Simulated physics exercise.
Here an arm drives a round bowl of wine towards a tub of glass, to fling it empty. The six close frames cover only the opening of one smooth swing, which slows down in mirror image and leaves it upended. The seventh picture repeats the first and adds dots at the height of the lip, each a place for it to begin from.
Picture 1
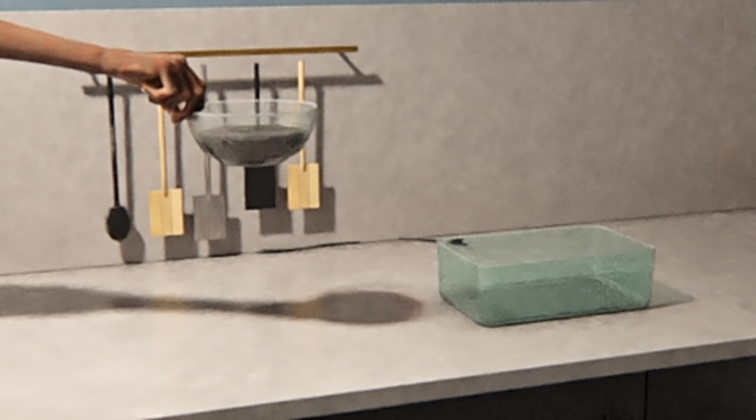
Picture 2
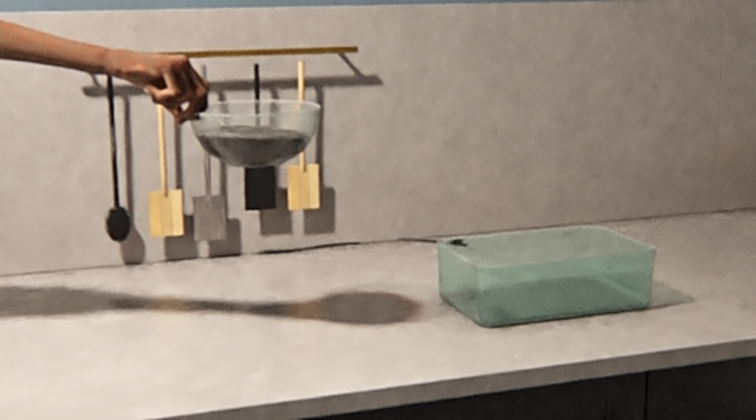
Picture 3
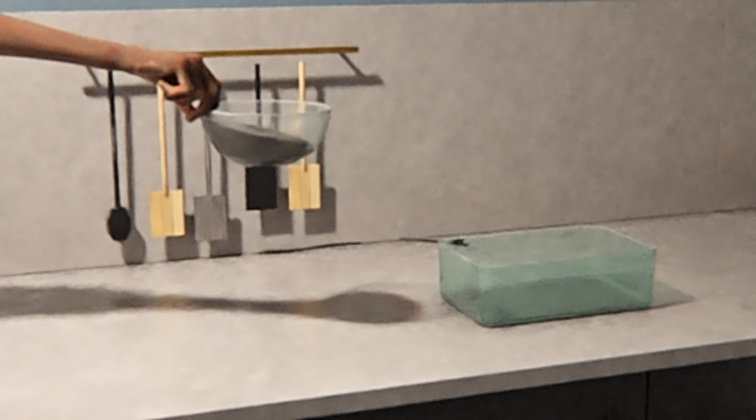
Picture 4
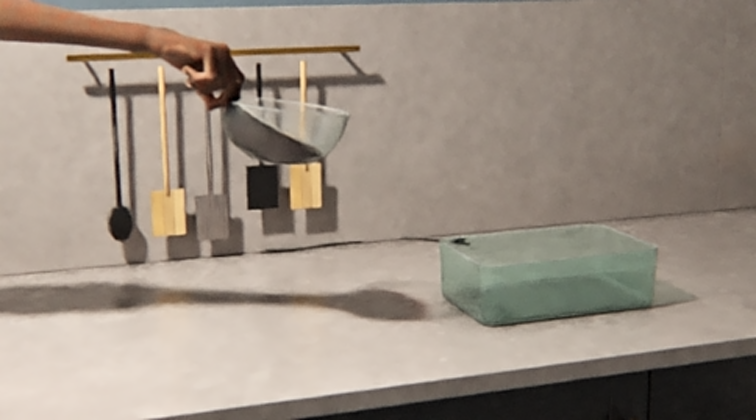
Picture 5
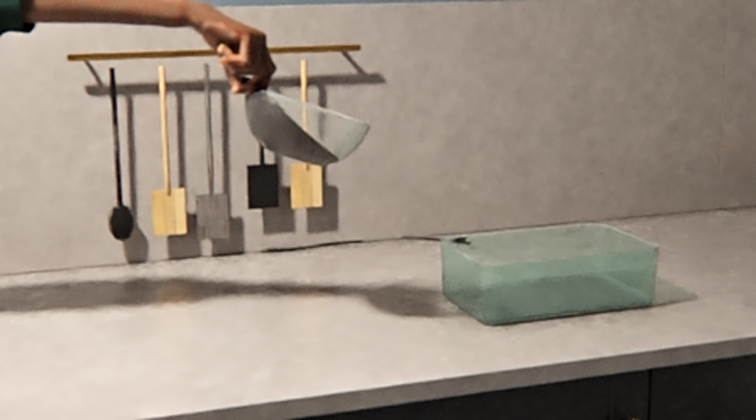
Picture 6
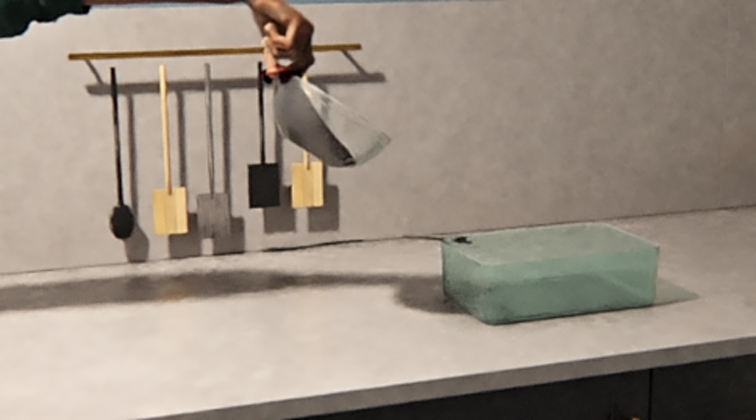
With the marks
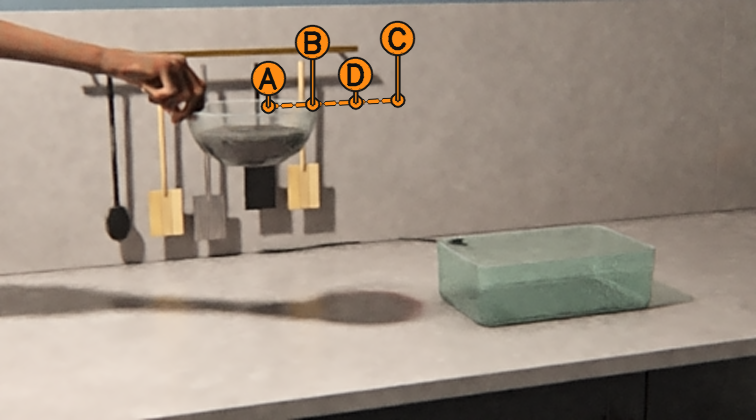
In this clip, a hand holds a clear round bowl of dark liquid above a counter, then carries it right toward a greenish glass tub, tilting the bowl increasingly to the right while the tub stays still.
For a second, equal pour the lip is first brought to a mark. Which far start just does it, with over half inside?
Go for A.
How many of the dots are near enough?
All of them.
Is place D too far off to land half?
No, not at all.
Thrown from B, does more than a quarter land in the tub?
Yes, clearly.
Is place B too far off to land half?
No, that is safe.
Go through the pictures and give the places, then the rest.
The first frame shows upright, lip at (313, 104); tub from (477, 326) to (649, 306); nothing has left yet.
The second frame shows upright, lip at (316, 104); nothing has left yet.
The third frame shows upright, lip at (326, 105); nothing has left yet.
The fourth frame shows tipped about 9°, lip at (345, 112); nothing has left yet.
The fifth frame shows tipped about 20°, lip at (365, 123); wine is over the rim, down to (260, 88).
The sixth frame shows tipped about 35°, lip at (385, 138); wine is over the rim, down to (271, 84).
In orange, A at (268, 106); B at (312, 104); C at (397, 100); D at (355, 102).
If A is chosen, about 64 % lands in the tub, 24 % falls short and 12 % goes beside or beyond.
If B is chosen, about 73 % lands in the tub, 9 % falls short and 19 % goes beside or beyond.
If C is chosen, about 81 % lands in the tub, 8 % falls short and 11 % goes beside or beyond.
If D is chosen, about 83 % lands in the tub, 10 % falls short and 6 % goes beside or beyond.
